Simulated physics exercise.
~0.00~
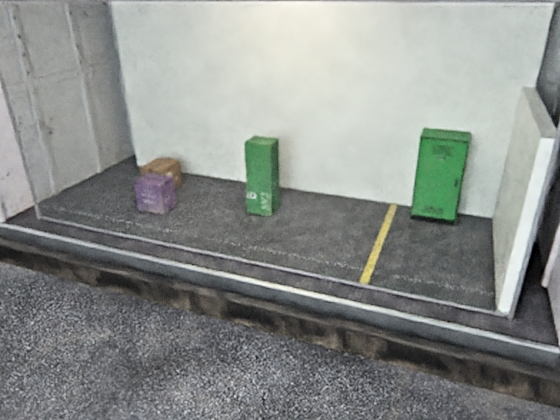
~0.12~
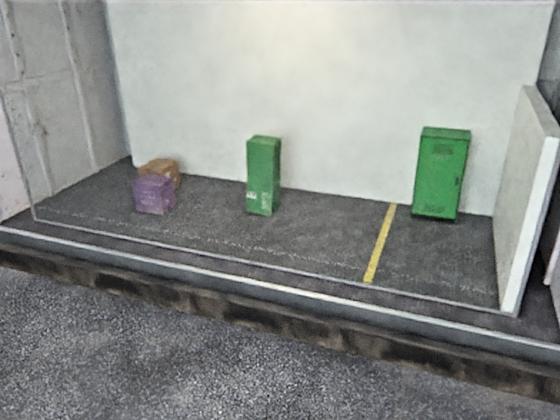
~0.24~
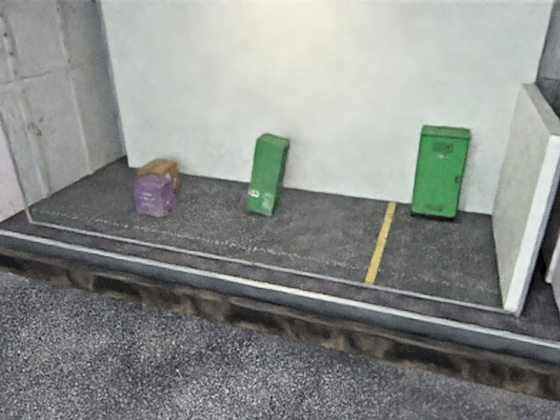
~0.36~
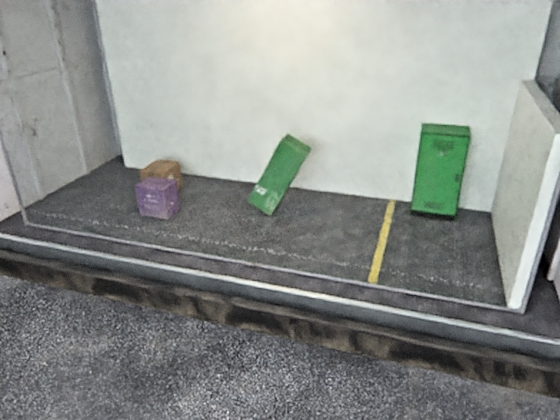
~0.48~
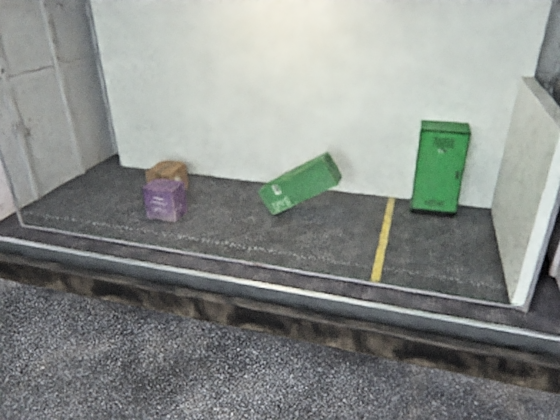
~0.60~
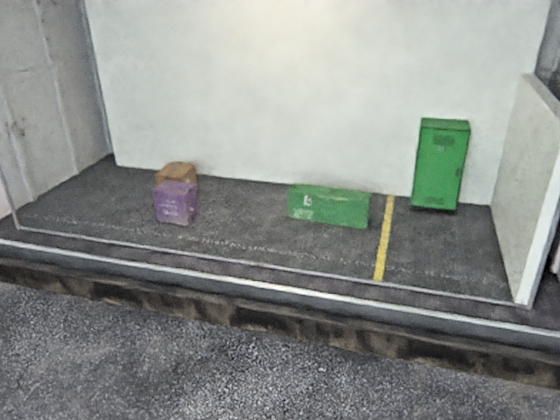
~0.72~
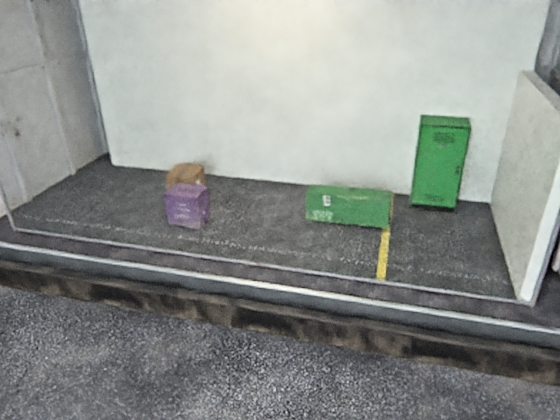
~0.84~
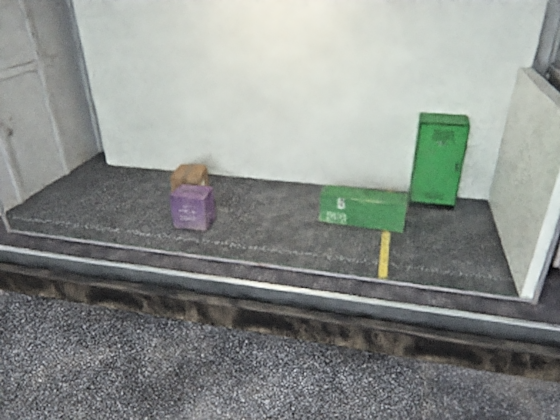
A green tall box tips over rightward and slides, stopping short of the yellow line.
